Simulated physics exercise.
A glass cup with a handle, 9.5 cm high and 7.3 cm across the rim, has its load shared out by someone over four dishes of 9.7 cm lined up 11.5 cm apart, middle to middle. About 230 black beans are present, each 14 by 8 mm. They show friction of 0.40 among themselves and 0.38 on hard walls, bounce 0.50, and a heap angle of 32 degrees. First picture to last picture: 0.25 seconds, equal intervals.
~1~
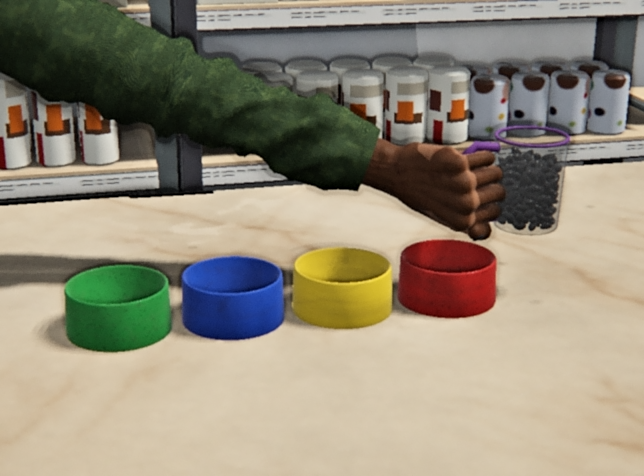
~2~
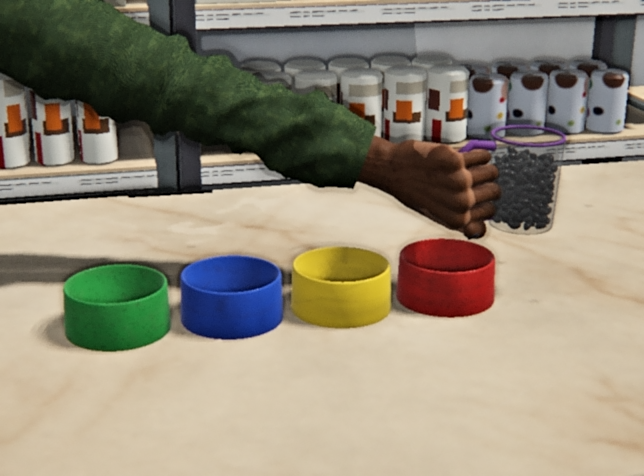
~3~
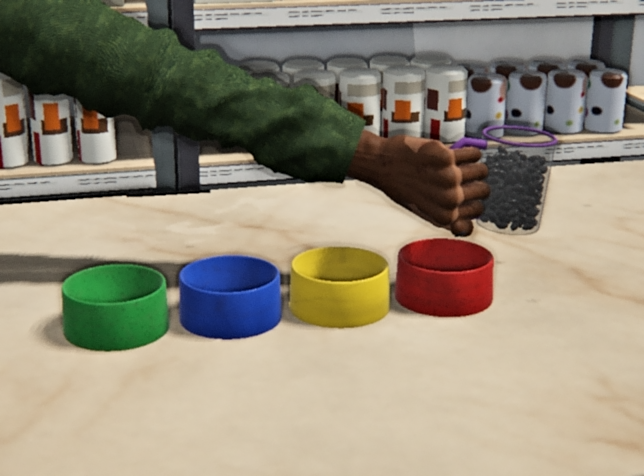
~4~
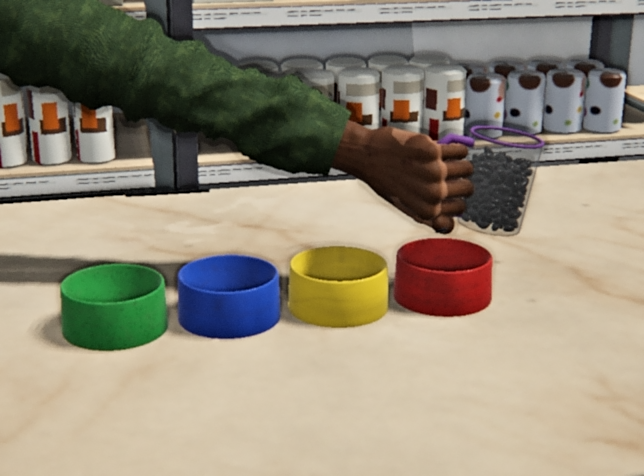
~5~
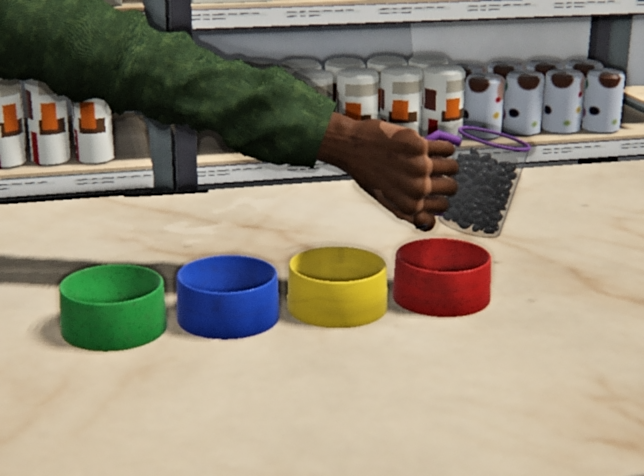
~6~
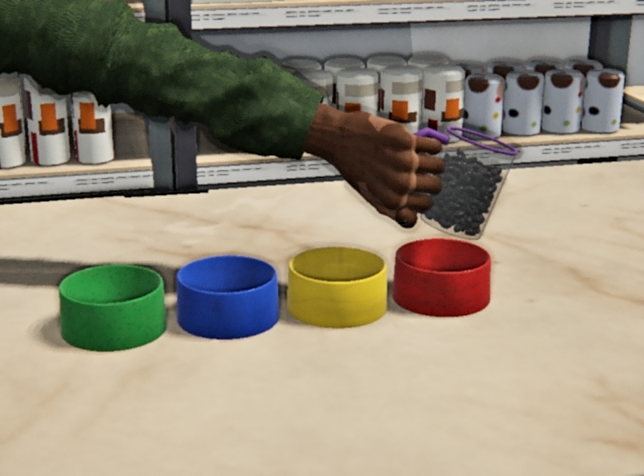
A hand moves a cup of black beans left above four colored dishes, tilting it gradually.
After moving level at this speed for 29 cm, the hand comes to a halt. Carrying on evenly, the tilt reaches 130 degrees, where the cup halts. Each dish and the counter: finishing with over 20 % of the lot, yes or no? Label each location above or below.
Labels - red dish: Below, blue dish: Below, green dish: Below, yellow dish: Above, counter: Above.
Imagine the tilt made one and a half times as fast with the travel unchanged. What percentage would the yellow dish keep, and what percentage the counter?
The yellow dish 50, the counter 50.
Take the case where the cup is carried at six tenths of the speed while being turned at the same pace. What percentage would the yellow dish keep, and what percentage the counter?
Shares: Yellow 80, counter 20.
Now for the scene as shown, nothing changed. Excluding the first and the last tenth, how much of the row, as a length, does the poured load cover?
About 9 cm.
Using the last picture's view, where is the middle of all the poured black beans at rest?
I'd say roughly (323, 298).
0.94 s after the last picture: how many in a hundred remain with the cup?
Around 95 per cent of the load.
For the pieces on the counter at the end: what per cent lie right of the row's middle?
Fraction on that side: Around 50 %.
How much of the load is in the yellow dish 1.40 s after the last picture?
About 65 per cent by then.
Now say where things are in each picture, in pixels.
The first frame shows cup at (529, 181), tilt 0 degrees, lip at (565, 135), moved 0.0 cm; middle of the pieces at (530, 193); red dish at (448, 257); yellow dish at (343, 266); blue dish at (232, 275); green dish at (117, 285).
The second frame shows cup at (524, 180), tilt 1 degrees, lip at (561, 134), moved 0.3 cm; middle of the pieces at (525, 192).
The third frame shows cup at (513, 181), tilt 4 degrees, lip at (552, 137), moved 1.4 cm; middle of the pieces at (514, 193).
The fourth frame shows cup at (498, 181), tilt 8 degrees, lip at (539, 140), moved 3.0 cm; middle of the pieces at (497, 194).
The fifth frame shows cup at (482, 183), tilt 13 degrees, lip at (526, 145), moved 4.7 cm; middle of the pieces at (480, 195).
The sixth frame shows cup at (466, 184), tilt 18 degrees, lip at (513, 149), moved 6.3 cm; middle of the pieces at (463, 197); red dish at (443, 256); yellow dish at (338, 265); blue dish at (227, 274); green dish at (111, 285).
Then, 0.56 s after the last picture, tilt 71 degrees; cup holds 100 %.
Then, 0.94 s after the last picture, tilt 107 degrees; cup holds 95 %, yellow 5 %.
Then, 1.40 s after the last picture, tilt 130 degrees; cup holds 0 %, yellow 65 %.
In the end, red 0 %, blue 0 %, green 0 %, yellow 65 %, counter 35 %.
